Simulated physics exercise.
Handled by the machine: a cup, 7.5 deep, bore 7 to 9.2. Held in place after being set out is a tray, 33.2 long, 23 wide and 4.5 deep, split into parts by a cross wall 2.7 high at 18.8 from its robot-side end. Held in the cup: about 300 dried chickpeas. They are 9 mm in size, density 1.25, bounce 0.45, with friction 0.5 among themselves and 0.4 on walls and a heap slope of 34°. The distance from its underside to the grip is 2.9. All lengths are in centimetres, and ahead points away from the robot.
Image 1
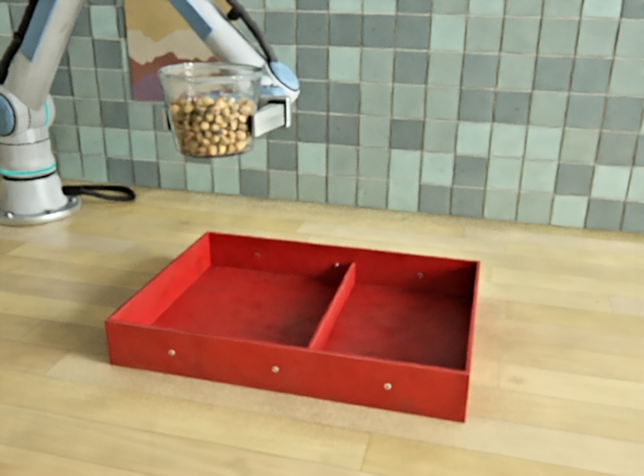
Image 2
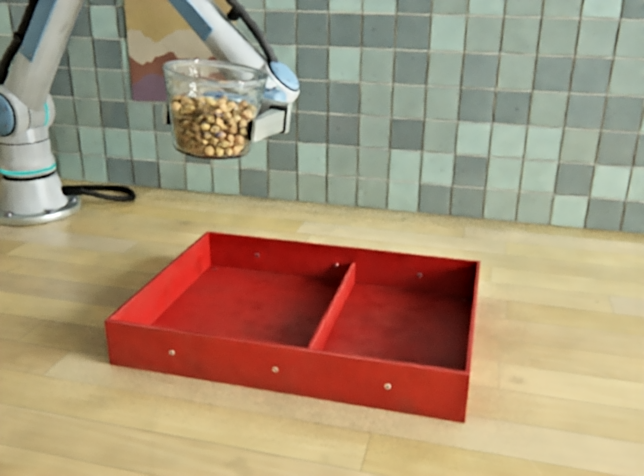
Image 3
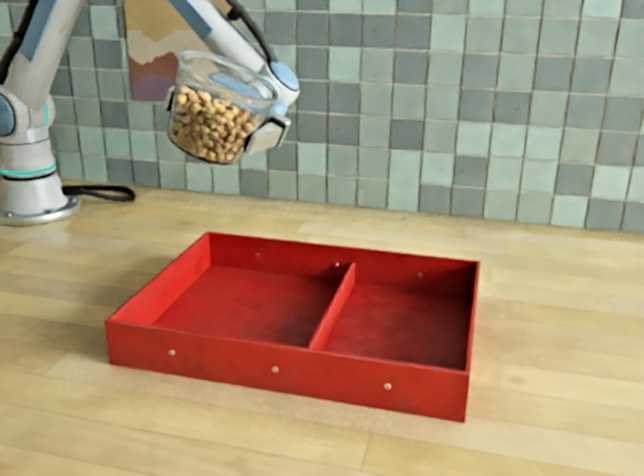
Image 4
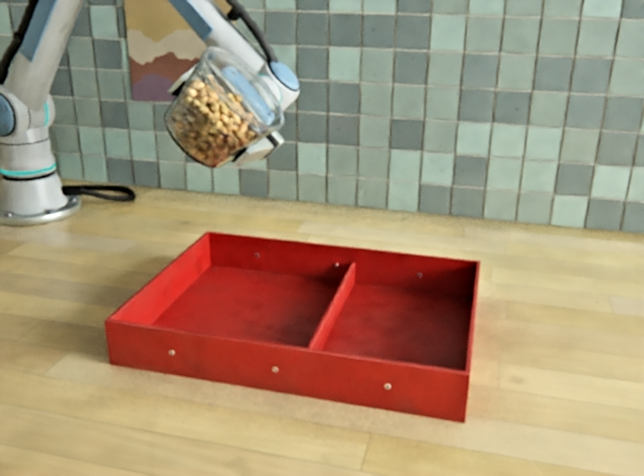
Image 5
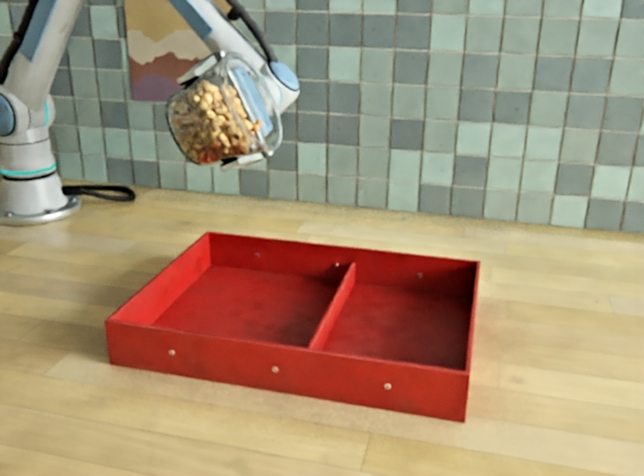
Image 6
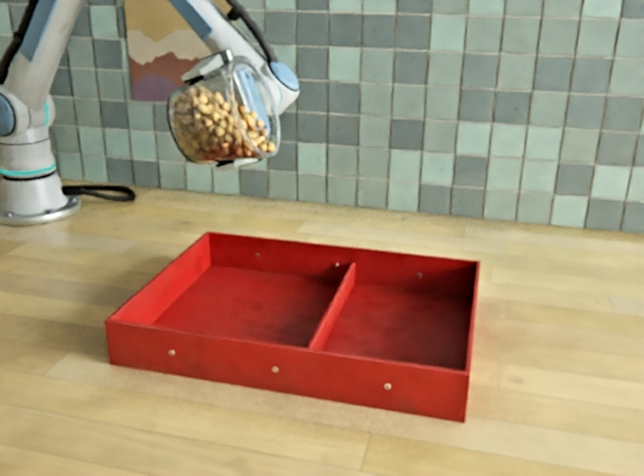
On a wooden counter by a tiled wall, a robot arm steadily tilting a clear cup of chickpeas behind a red divided tray.
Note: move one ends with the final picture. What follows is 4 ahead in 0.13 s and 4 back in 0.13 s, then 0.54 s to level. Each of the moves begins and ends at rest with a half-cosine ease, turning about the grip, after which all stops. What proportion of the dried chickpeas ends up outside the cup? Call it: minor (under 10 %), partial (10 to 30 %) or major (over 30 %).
My call is major.
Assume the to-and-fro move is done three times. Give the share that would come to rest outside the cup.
I'd expect something close to 70 per cent.
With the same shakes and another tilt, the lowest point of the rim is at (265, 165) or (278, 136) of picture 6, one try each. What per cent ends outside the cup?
Around 80 per cent, then around 15 per cent.
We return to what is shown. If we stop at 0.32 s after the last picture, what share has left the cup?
Share out so far: Close to 35 %.
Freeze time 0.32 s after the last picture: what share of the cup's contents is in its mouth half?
Roughly 55 per cent.
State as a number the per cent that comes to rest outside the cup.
Some 40 percent.
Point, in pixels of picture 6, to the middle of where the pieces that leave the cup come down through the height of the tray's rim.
Their middle lies around (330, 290).
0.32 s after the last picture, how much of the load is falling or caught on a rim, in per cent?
Logged share: Close to 26 per cent.
Then, 0.32 s on, tilted 69° forward, highest piece 22 above the table; 192 in the cup, 26 in the far-side part, 8 in the robot-side part, 78 in flight or on a rim.
Then, 0.64 s on, tilted 14° forward, highest piece 26 above the table; 181 in the cup, 65 in the far-side part, 57 in the robot-side part, 1 in flight or on a rim.
Then, 1.00 s on, level, highest piece 24 above the table; 181 in the cup, 65 in the far-side part, 58 in the robot-side part.
Then, 2.05 s on, level, highest piece 24 above the table; 181 in the cup, 65 in the far-side part, 58 in the robot-side part.
In the end, 181 in the cup, 65 in the far-side part, 58 in the robot-side part. That is 40 % outside the cup.
